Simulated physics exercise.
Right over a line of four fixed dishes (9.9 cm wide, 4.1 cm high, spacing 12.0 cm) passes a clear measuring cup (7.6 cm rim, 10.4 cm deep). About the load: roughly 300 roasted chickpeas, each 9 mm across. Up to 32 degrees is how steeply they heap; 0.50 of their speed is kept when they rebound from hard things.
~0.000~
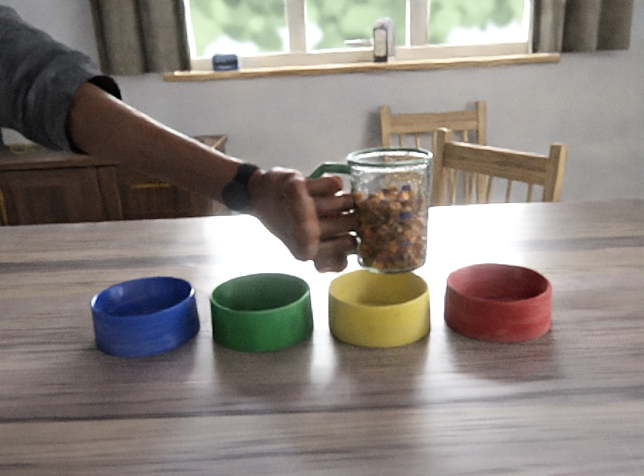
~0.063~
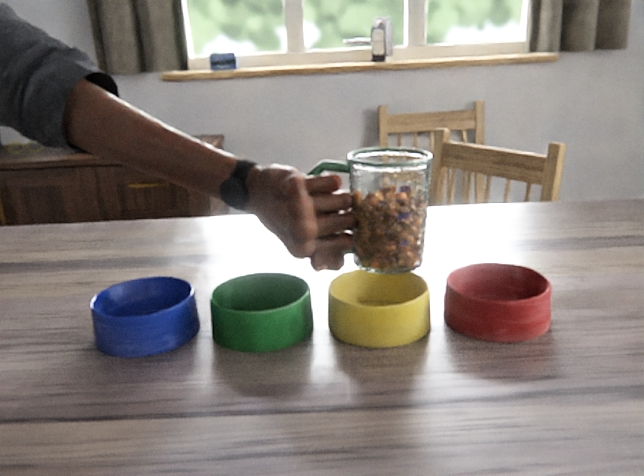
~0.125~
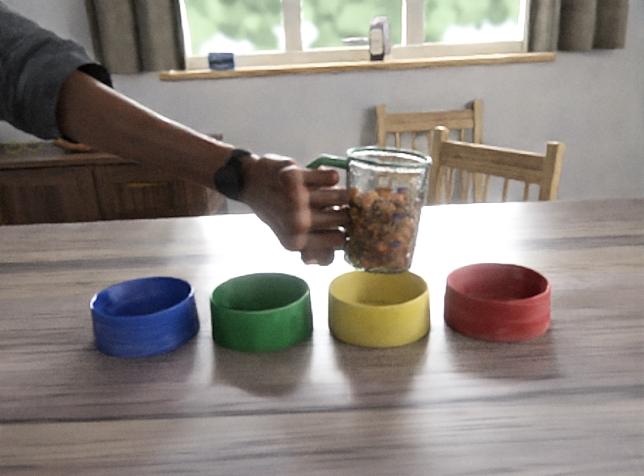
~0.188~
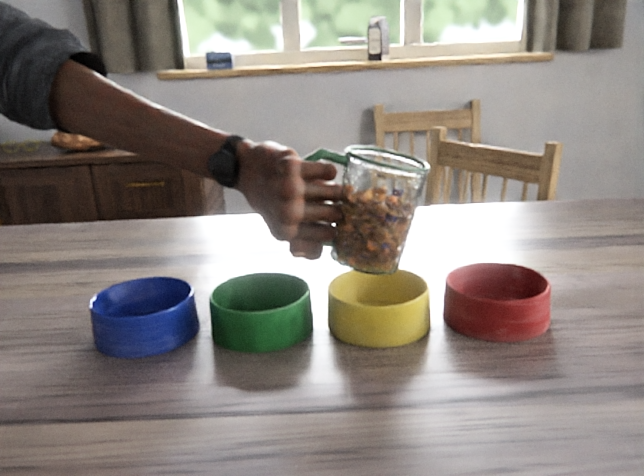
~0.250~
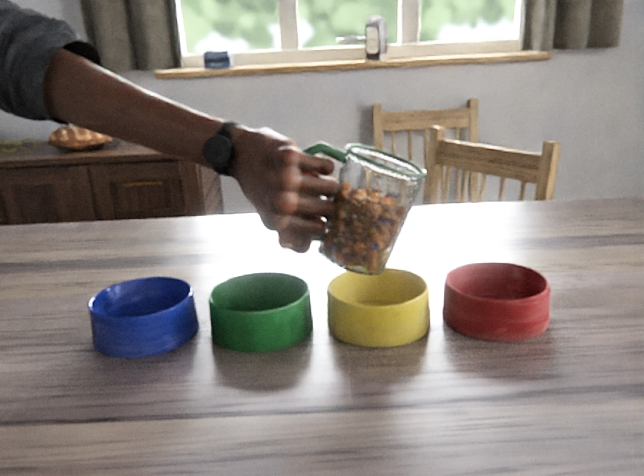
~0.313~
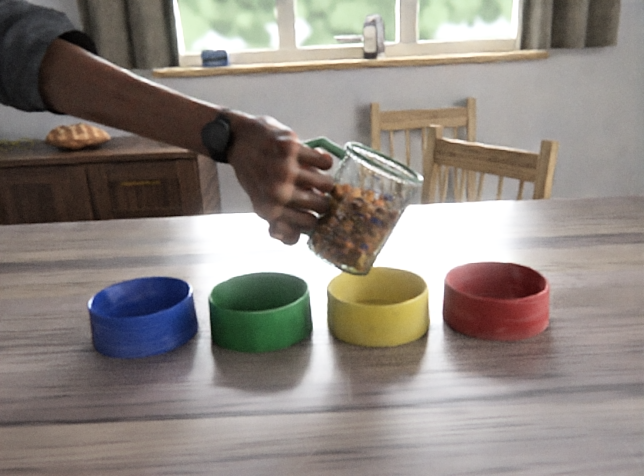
At a wooden table by a window, a hand held a clear measuring cup of roasted chickpeas above four coloured dishes, then gradually tilted it to the right while shifting it slightly left.
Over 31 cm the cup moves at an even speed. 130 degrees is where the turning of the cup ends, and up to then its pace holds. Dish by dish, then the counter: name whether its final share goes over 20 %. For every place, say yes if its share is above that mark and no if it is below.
Red: No, blue: No, green: Yes, yellow: No, counter: Yes.
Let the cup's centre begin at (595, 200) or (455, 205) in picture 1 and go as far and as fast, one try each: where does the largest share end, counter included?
First try: Red; second try: Yellow.
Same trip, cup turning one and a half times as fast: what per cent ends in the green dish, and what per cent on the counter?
In that case I'd put green at 0 and the counter at 30.
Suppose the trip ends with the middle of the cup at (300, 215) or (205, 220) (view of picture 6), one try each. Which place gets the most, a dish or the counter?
Most goes to: Yellow; green.
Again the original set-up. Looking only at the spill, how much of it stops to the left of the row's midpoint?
Roughly 40 per cent of them.
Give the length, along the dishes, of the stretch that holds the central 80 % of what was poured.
Length: Approx. 12 cm.
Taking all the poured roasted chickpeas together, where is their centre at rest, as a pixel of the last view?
Approximately (294, 316) in the last view.
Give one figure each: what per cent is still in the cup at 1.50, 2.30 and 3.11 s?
0, 0, 0.
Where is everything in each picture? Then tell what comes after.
Cup at (391, 210), tilt 0 degrees, lip at (431, 155), moved 0.0 cm; middle of the pieces at (391, 228); red dish at (498, 281); yellow dish at (378, 286); green dish at (260, 291); blue dish at (143, 296), in the first picture.
Cup at (389, 210), tilt 2 degrees, lip at (430, 156), moved 0.2 cm; middle of the pieces at (388, 228), in the second picture.
Cup at (383, 210), tilt 7 degrees, lip at (429, 160), moved 0.7 cm; middle of the pieces at (381, 228), in the third picture.
Cup at (376, 210), tilt 14 degrees, lip at (427, 166), moved 1.4 cm; middle of the pieces at (372, 228), in the fourth picture.
Cup at (368, 211), tilt 21 degrees, lip at (424, 172), moved 2.1 cm; middle of the pieces at (362, 228), in the fifth picture.
Cup at (361, 211), tilt 27 degrees, lip at (421, 179), moved 2.8 cm; middle of the pieces at (353, 227); red dish at (496, 280); yellow dish at (377, 285); green dish at (259, 291); blue dish at (141, 296). The cup turns about 110 degrees a second and travels 11 cm a second, in the sixth picture.
After 1.50 s, tilt 130 degrees; cup holds 0 %, green 55 %, yellow 10 %.
Then, at 2.30 s, tilt 130 degrees; cup holds 0 %, green 55 %, yellow 10 %.
After 3.11 s, tilt 130 degrees; cup holds 0 %, green 55 %, yellow 10 %.
In the end, at 3.4 s, red 0 %, blue 0 %, green 55 %, yellow 10 %, counter 35 %.
